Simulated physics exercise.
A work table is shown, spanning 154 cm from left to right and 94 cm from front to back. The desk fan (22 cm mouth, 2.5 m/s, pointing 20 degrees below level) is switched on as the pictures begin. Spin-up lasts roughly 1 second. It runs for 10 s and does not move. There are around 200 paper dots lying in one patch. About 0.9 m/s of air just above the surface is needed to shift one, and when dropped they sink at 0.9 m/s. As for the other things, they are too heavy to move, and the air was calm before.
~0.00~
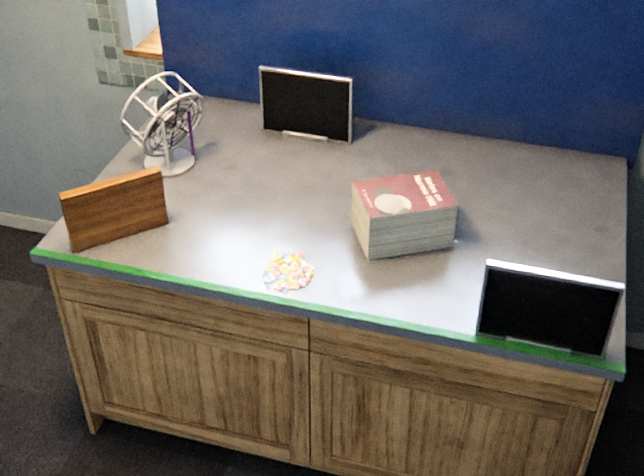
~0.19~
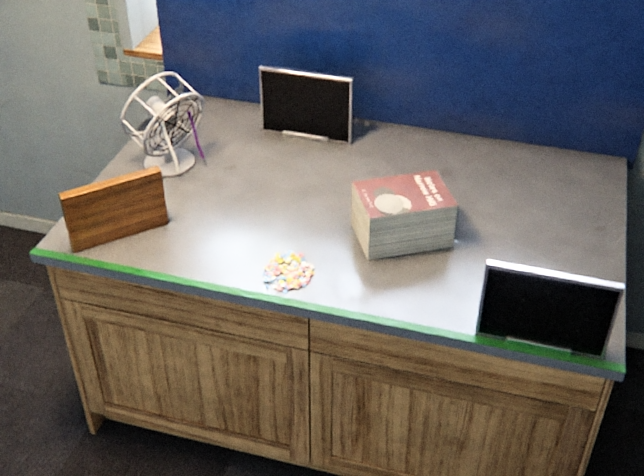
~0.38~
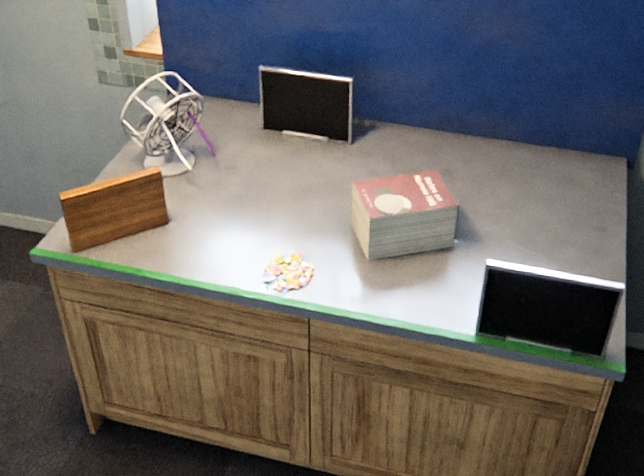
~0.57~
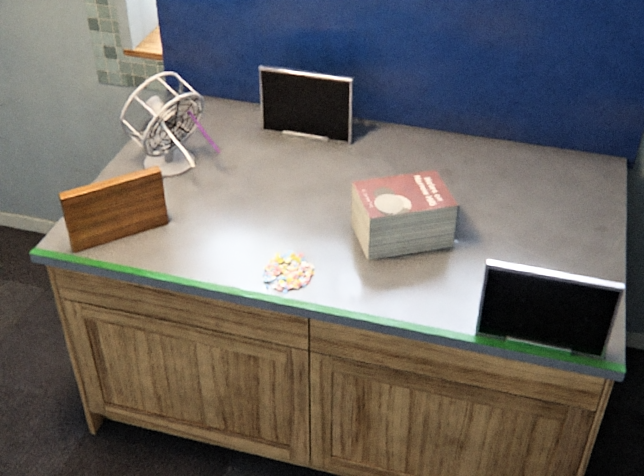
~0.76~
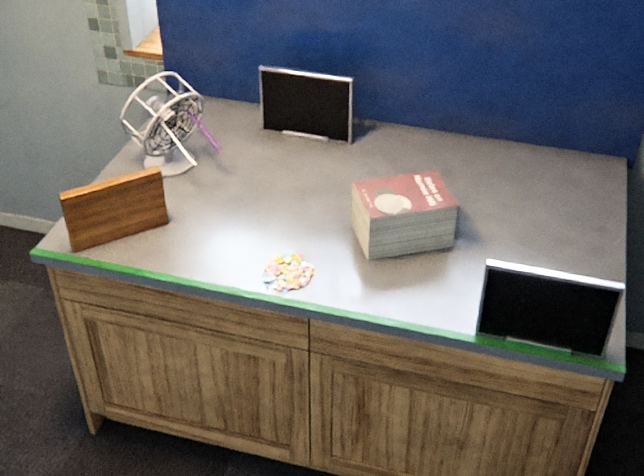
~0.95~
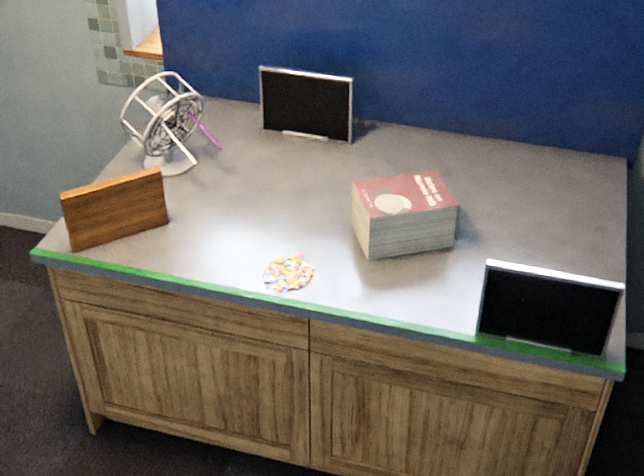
We see a grey-topped work table with a desk fan, a wooden board, two small dark screens, a thick book and a patch of pale paper dots; the fan's wheel turns while the dots and everything else stay practically still.
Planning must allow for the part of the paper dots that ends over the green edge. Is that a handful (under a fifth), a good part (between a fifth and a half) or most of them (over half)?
I'd bet the portion over that edge ends up exceeding one half.
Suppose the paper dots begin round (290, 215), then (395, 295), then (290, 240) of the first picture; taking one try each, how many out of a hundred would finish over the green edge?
Taking the three spots in order, you'd get around 60 percent, 80 percent and 100 percent.
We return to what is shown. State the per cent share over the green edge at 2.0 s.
100 %, roughly.
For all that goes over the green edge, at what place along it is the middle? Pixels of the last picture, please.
(311, 310).
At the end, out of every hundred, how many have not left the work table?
Estimate: Close to 0 percent.
After 2.0 s, 0 % are on the move or not yet settled, 100 % are over the green edge.
After 3.2 s, 0 % are on the move or not yet settled, 100 % are over the green edge.
After 5.5 s, 0 % are on the move or not yet settled, 100 % are over the green edge.
After 10.0 s, at the end, 100 % are over the green edge.
